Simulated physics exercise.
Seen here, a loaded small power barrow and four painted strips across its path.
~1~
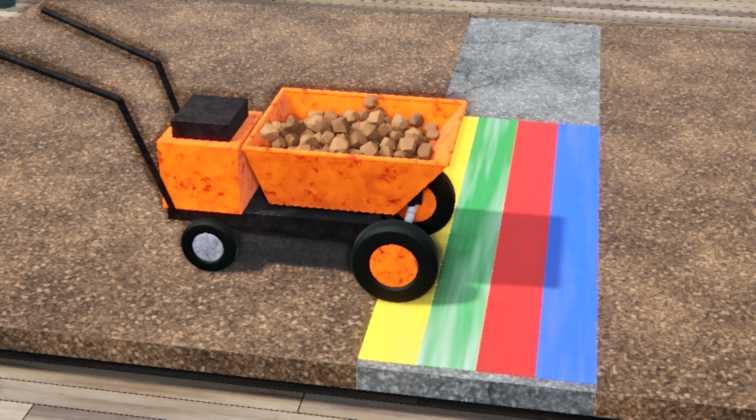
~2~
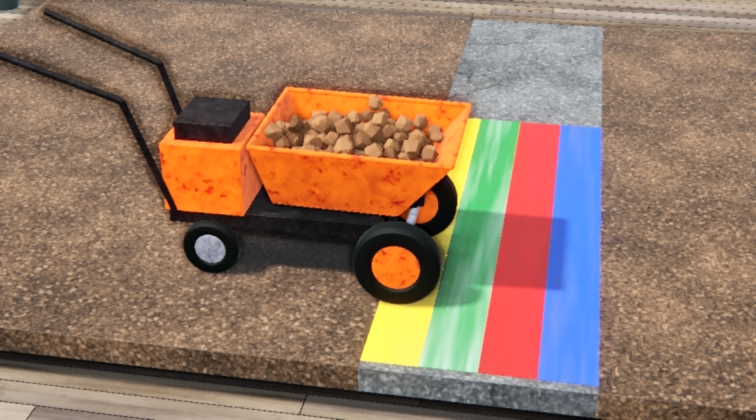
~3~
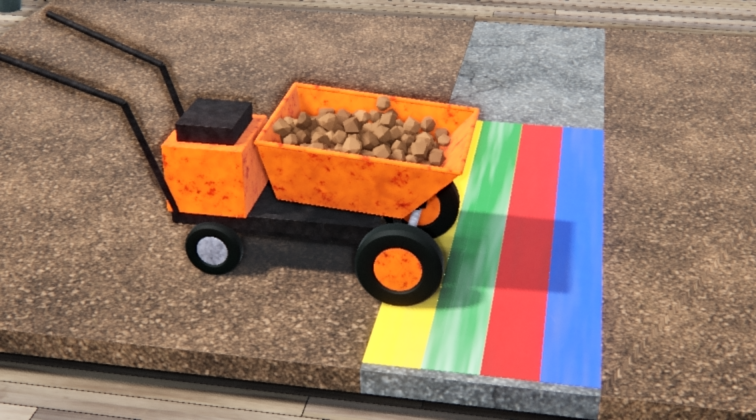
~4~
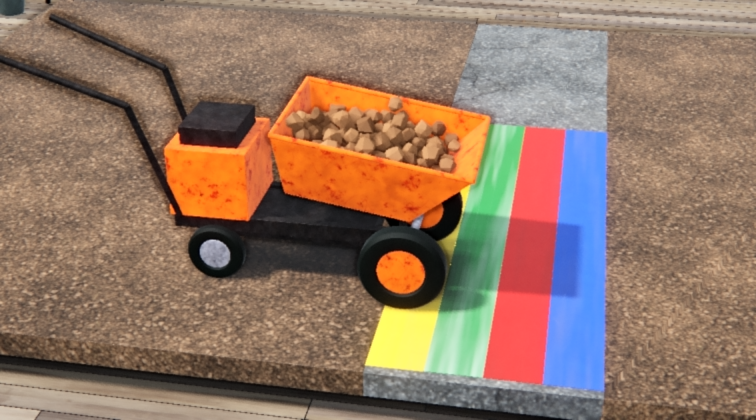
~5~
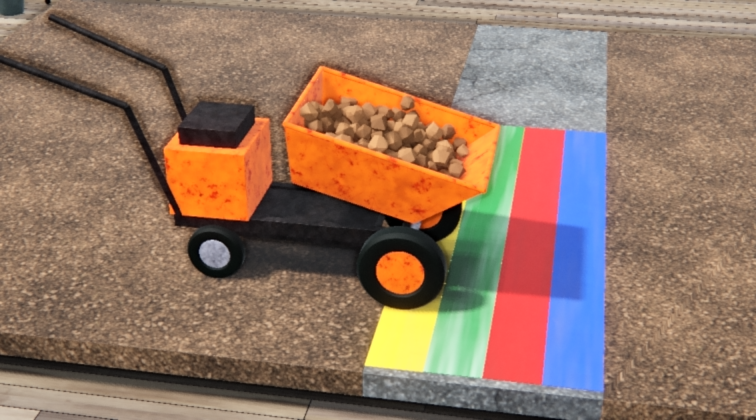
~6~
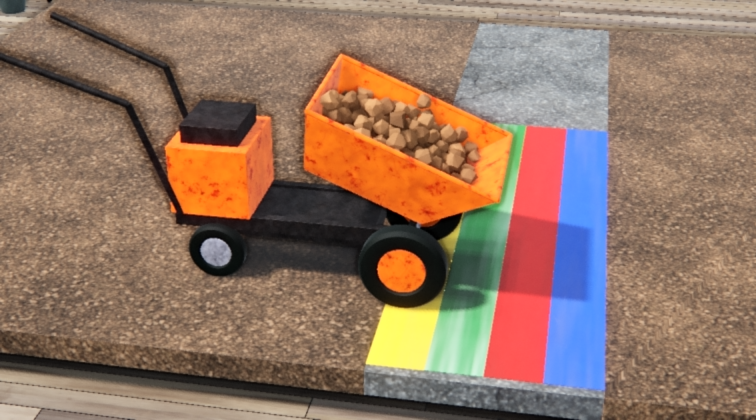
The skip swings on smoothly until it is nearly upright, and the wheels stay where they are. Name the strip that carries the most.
Most lies over the blue band.
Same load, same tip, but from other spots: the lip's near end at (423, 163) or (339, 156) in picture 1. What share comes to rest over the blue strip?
Roughly 30 per cent, and 10 per cent.
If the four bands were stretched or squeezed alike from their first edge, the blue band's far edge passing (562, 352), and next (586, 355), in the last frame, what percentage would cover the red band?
First some 0, then 0 per cent.
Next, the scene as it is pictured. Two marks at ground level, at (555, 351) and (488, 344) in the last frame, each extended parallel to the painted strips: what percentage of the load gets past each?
Near 50 % and 70 %.
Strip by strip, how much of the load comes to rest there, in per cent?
Yellow strip: 0 %, green strip: 0 %, red strip: 10 %, blue strip: 35 %.
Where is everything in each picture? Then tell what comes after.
Lip of the skip near (447, 165), level; top of the load near (342, 140), clay clods; yellow strip near (398, 326); green strip near (453, 332); red strip near (510, 337); blue strip near (568, 343), in the first frame.
Lip of the skip near (452, 168), tipped barely; top of the load near (346, 141), in the second frame.
Lip of the skip near (460, 173), tipped barely; top of the load near (331, 138), in the third frame.
Lip of the skip near (473, 182), tipped a little; top of the load near (342, 136), in the fourth frame.
Lip of the skip near (484, 191), tipped clearly; top of the load near (354, 131), in the fifth frame.
Lip of the skip near (497, 201), tipped clearly; top of the load near (355, 129); yellow strip near (405, 331); green strip near (461, 337); red strip near (518, 343); blue strip near (576, 349), in the sixth frame.
Shortly afterwards, skip tipped steeply; the whole lot in the skip.
Next, skip tipped right over; near two thirds in the skip; a little over the red strip; near a quarter over the blue strip; only a few off the paint.
Some moments later, skip tipped right over; near a third in the skip; a little over the red strip; near a third over the blue strip; near a quarter off the paint.
In the end, skip tipped right over; near a third in the skip; none at all over the yellow strip; none at all over the green strip; a little over the red strip; near a third over the blue strip; near a quarter off the paint.
